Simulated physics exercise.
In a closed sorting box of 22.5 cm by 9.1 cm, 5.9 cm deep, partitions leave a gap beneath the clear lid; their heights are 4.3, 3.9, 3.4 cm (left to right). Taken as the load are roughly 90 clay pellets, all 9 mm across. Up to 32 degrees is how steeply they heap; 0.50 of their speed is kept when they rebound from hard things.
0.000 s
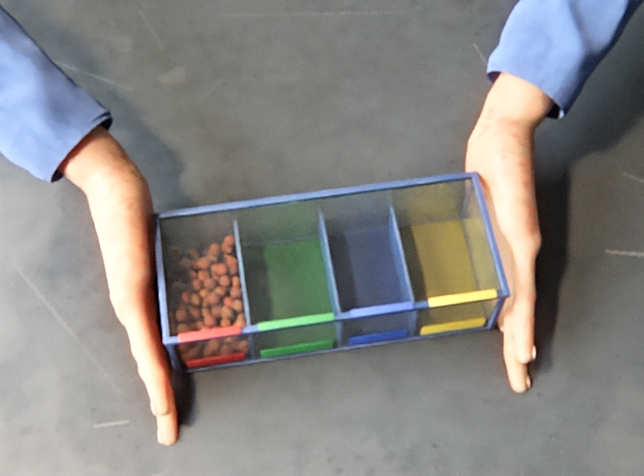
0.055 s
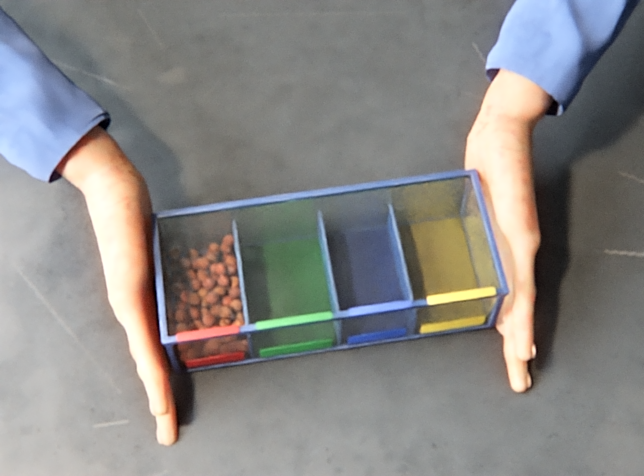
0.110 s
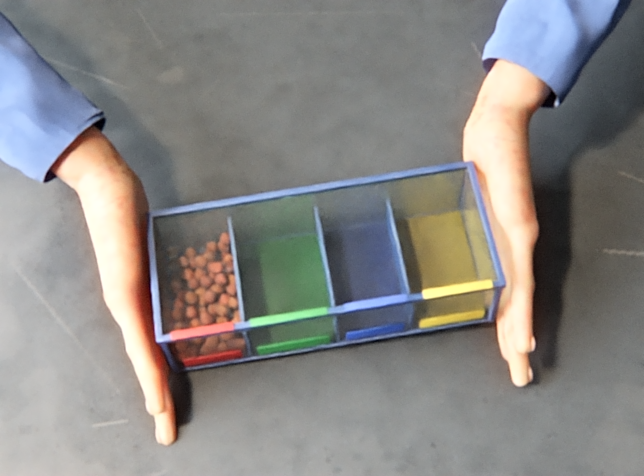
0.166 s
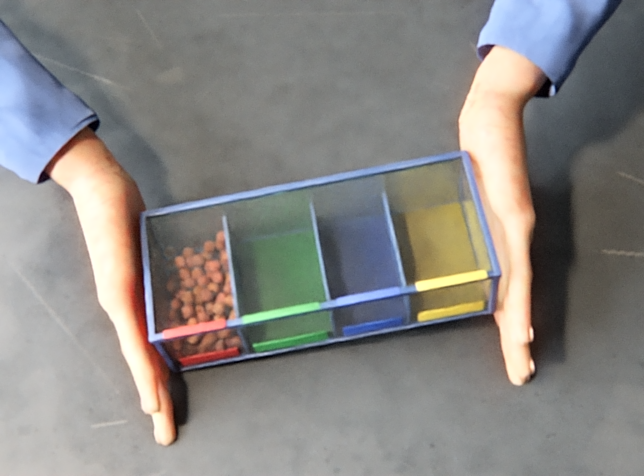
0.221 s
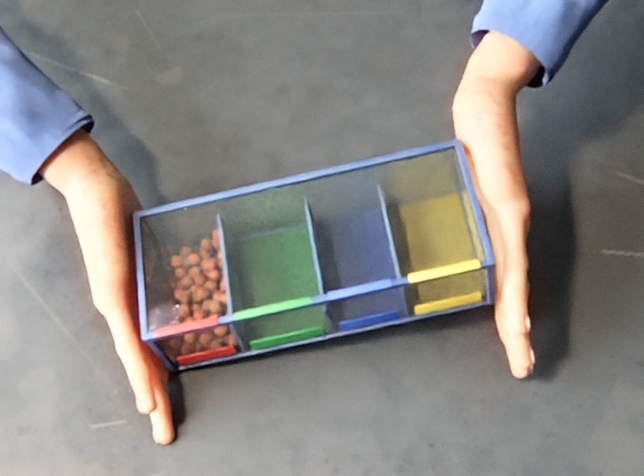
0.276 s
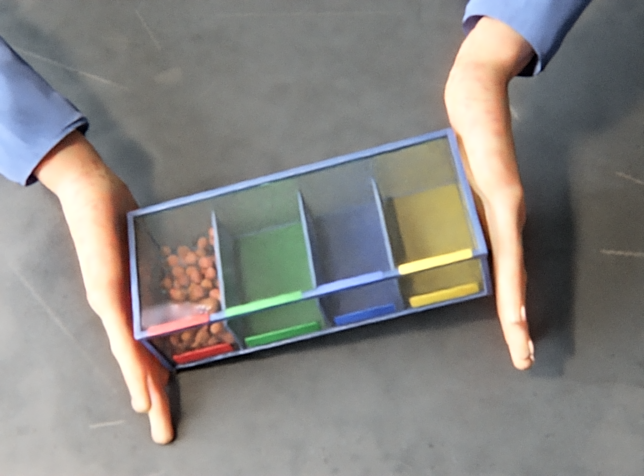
A clear-lidded sorting box with blue edges, held between two hands in blue sleeves, tilts gradually over a scuffed grey surface, seen from above. Reddish-brown pellets fill part of the red-marked compartment at left, beside empty green, blue and yellow ones. The hands raise the right end modestly and shift the box slightly left, while the pellets stay in the red section and the camera keeps still.
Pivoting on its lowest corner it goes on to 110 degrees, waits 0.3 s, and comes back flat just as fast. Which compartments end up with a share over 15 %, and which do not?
At the end, red compartment: Beats the threshold; blue compartment: Fails to beat the threshold; green compartment: Fails to beat the threshold; yellow compartment: Fails to beat the threshold.
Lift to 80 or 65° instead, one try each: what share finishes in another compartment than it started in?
Around 0 and 0 in a hundred, respectively.
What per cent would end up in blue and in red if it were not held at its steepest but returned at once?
Blue keeps 0% and red keeps 100%.
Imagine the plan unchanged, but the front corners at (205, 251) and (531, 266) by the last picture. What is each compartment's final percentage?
Red 65 %, blue 0 %, green 10 %, yellow 25 %.
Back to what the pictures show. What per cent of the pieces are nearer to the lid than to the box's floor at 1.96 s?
Some 50 per cent.
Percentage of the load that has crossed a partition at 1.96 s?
Reading: Close to 0 %.
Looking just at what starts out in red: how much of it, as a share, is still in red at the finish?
I'd estimate about 100 %.
Then, at 1.96 s, tilt 110 degrees; red 100 %.
After 3.08 s, tilt 56 degrees; red 100 %.
Then, at 4.17 s, tilt 0 degrees; red 100 %.
At rest (4.7 s), red 100 %, blue 0 %, green 0 %, yellow 0 %.
